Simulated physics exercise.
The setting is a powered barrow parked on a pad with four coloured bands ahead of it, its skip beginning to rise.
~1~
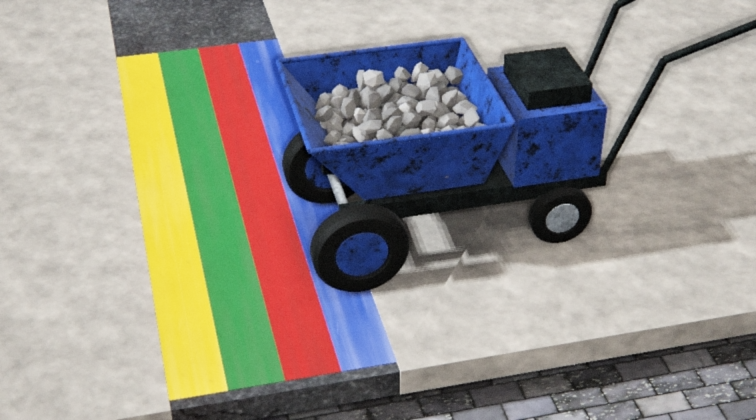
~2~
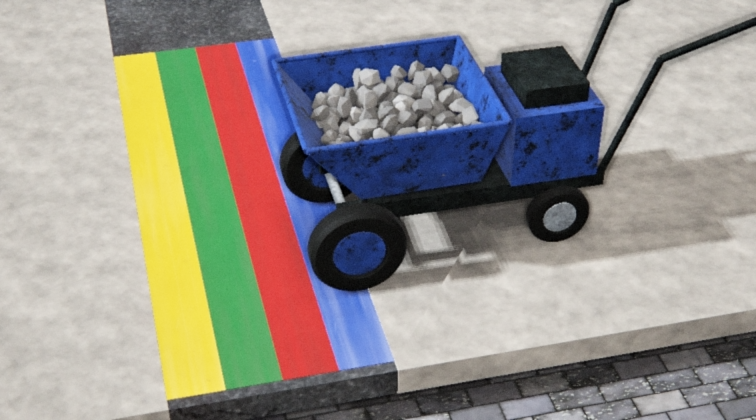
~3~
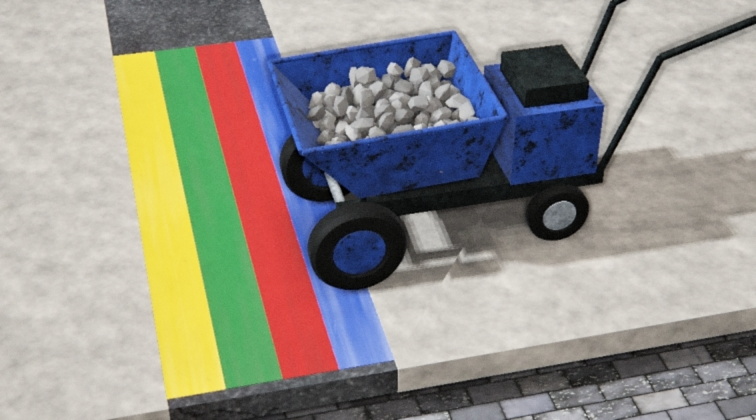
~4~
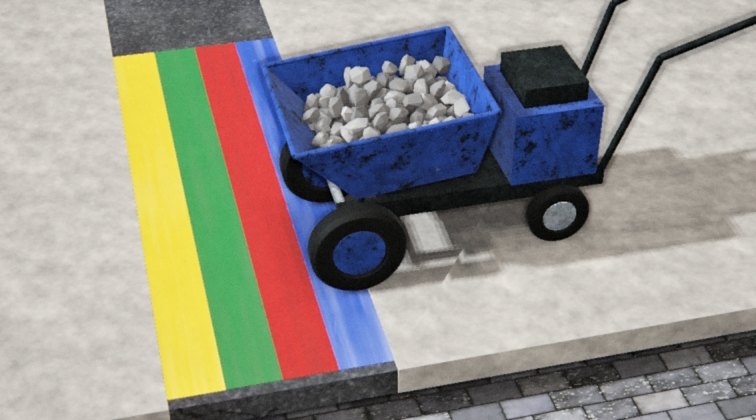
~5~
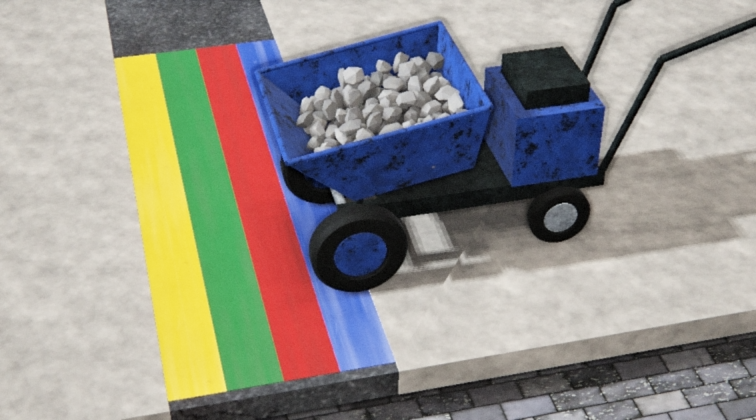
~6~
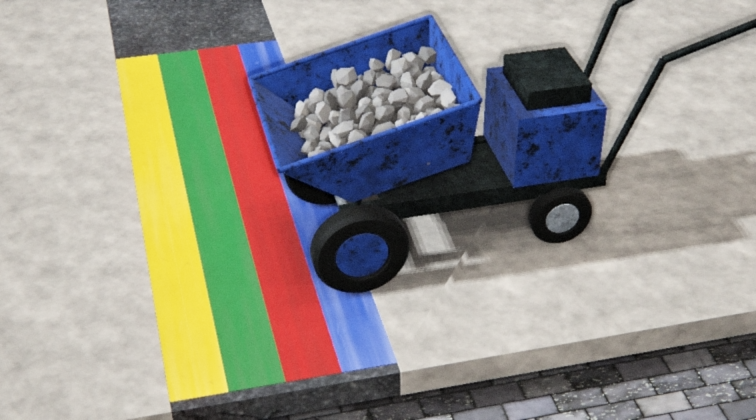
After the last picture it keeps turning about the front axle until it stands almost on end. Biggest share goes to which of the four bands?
Biggest share: Yellow.
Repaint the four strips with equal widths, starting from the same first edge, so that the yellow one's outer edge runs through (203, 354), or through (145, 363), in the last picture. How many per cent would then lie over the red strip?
About 0 and 0 per cent.
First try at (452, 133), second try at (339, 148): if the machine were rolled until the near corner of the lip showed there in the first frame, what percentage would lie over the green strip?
10 % for the first, 30 % for the second.
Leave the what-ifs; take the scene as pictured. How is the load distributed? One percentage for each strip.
Per strip, roughly: Blue 0, red 0, green 10, yellow 40.
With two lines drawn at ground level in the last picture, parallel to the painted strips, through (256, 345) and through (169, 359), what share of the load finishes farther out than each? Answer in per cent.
70 % and 30 %, in that order.
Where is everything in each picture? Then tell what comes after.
Lip of the skip at (311, 152), level; top of the load at (404, 113), broken stones; blue strip at (354, 322); red strip at (300, 331); green strip at (246, 339); yellow strip at (190, 348), in the first picture.
Lip of the skip at (307, 152), level; top of the load at (404, 102), in the second picture.
Lip of the skip at (302, 153), tipped barely; top of the load at (397, 109), in the third picture.
Lip of the skip at (296, 157), tipped barely; top of the load at (392, 108), in the fourth picture.
Lip of the skip at (288, 163), tipped a little; top of the load at (406, 100), in the fifth picture.
Lip of the skip at (280, 171), tipped a little; top of the load at (413, 95); blue strip at (355, 323); red strip at (301, 332); green strip at (246, 341); yellow strip at (191, 350), in the sixth picture.
Soon after the last picture, skip tipped steeply; all in the skip.
A little later, skip tipped right over; most in the skip; a stray few over the green strip; a small part over the yellow strip; a stray few off the paint.
Later still, skip tipped right over; about a quarter in the skip; a small part over the green strip; about a third over the yellow strip; about a quarter off the paint.
At rest, skip tipped right over; about a quarter in the skip; none over the blue strip; none over the red strip; a small part over the green strip; about a third over the yellow strip; about a quarter off the paint.
